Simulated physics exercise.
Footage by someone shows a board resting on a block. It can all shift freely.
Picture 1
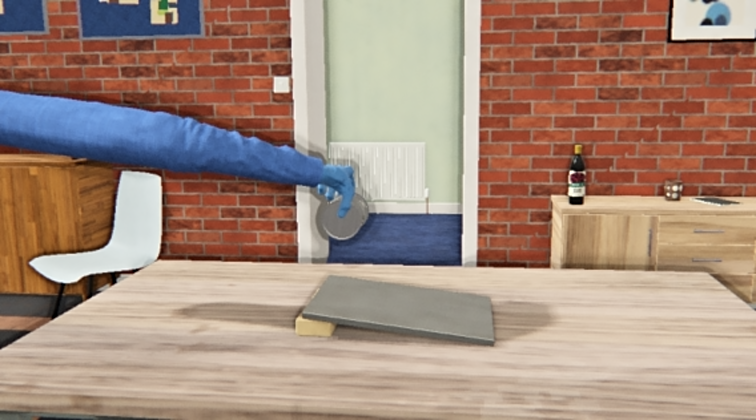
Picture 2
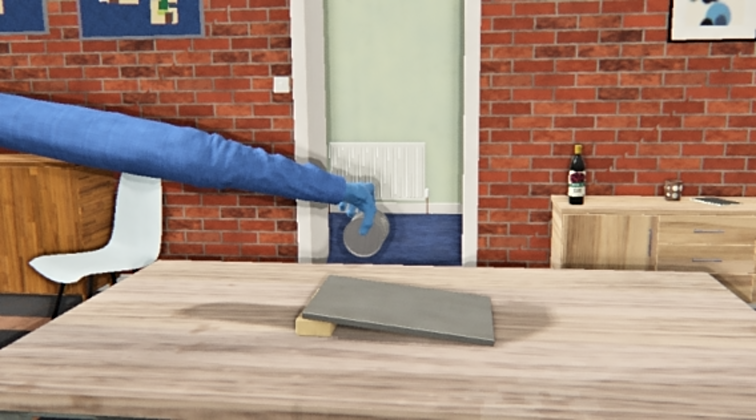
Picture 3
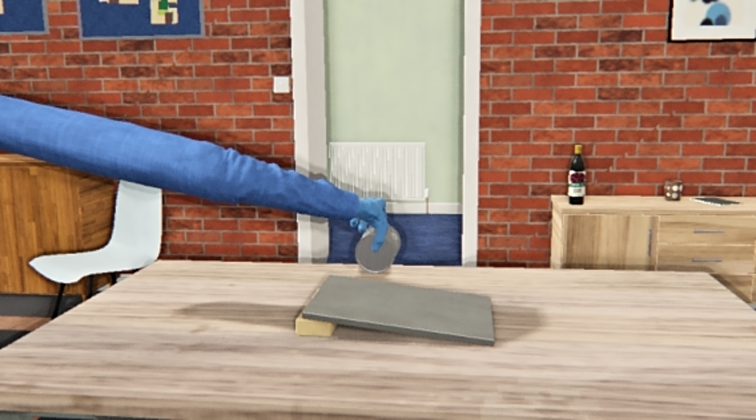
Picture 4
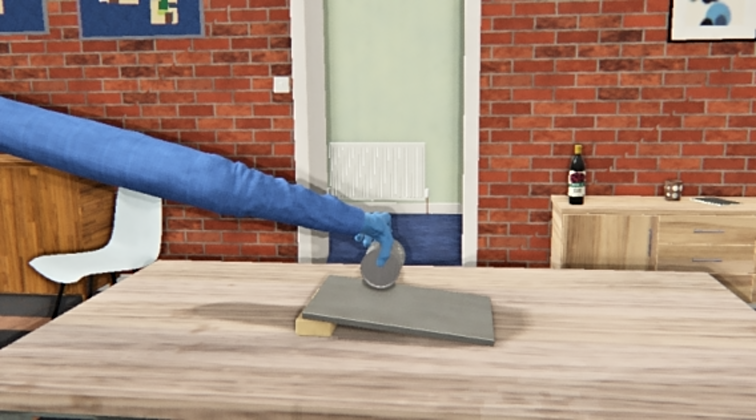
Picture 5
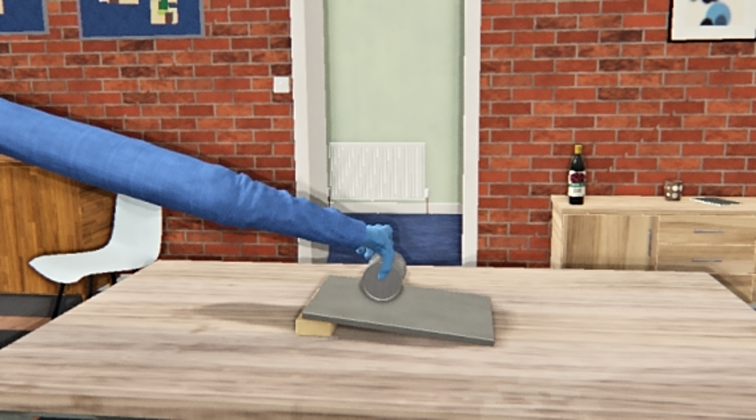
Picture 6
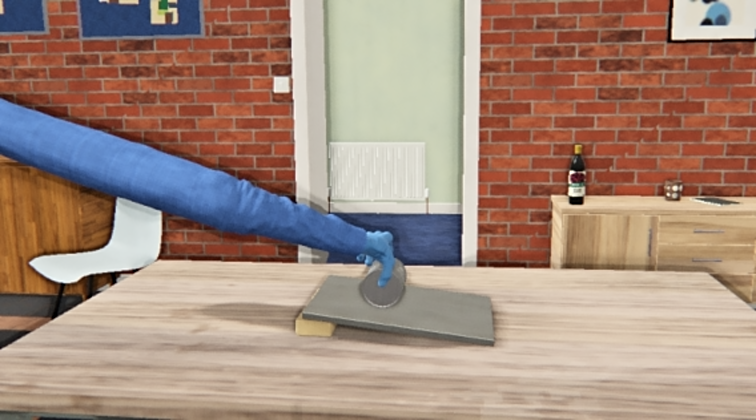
At first, a blue arm reaching in from the left holds a round grey tin above a grey board propped on a small block on a wooden table. The arm moves the tin slightly right and down, then lowers it onto the sloping board, with the hand still gripping it.
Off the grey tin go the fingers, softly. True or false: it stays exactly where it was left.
False.
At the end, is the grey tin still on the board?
At the end, the grey tin is no longer up there.
Then, 1.20 s after the last picture, grey tin now off the board.
Then, 2.20 s after the last picture, things are still on the move.
By the end, off the board, grey tin. The grey tin slides or rolls down.
